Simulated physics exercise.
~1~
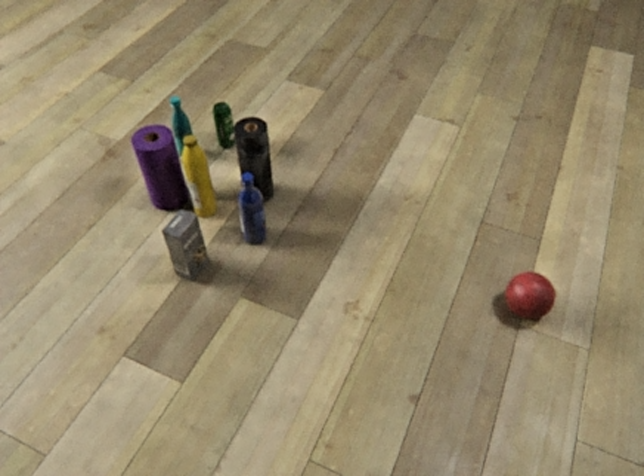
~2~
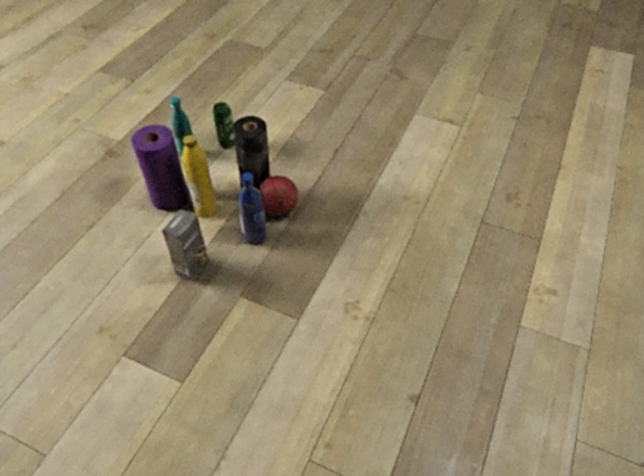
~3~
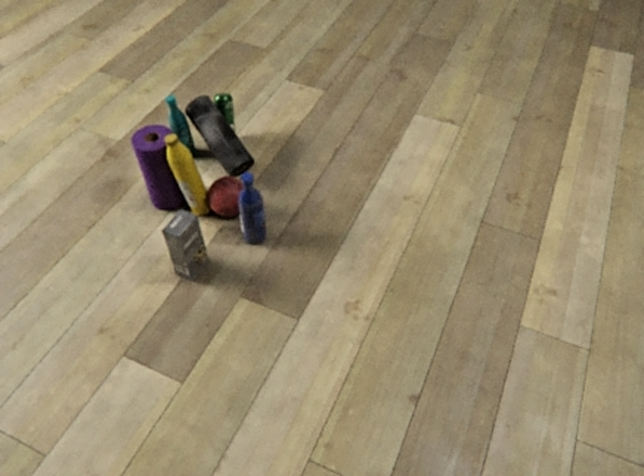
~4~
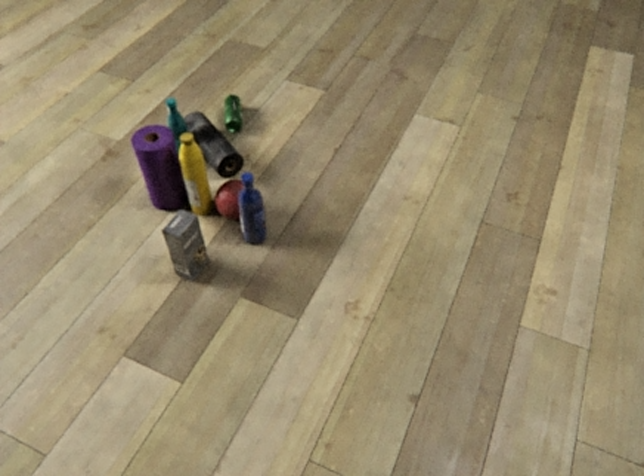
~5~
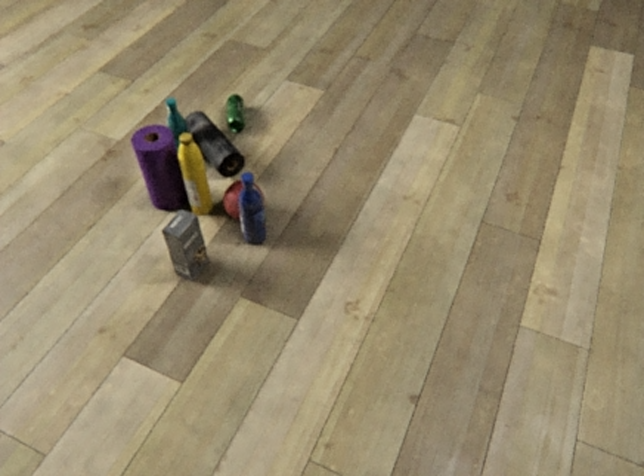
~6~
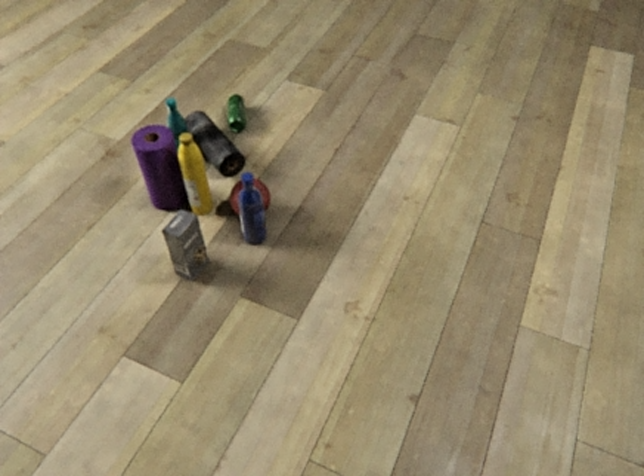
A red ball rolled left across the wooden floor into a cluster of bottles and rolls, knocking over the black roll and the green can and briefly tipping the yellow bottle, then drifted back slightly right and ended up behind the blue bottle.
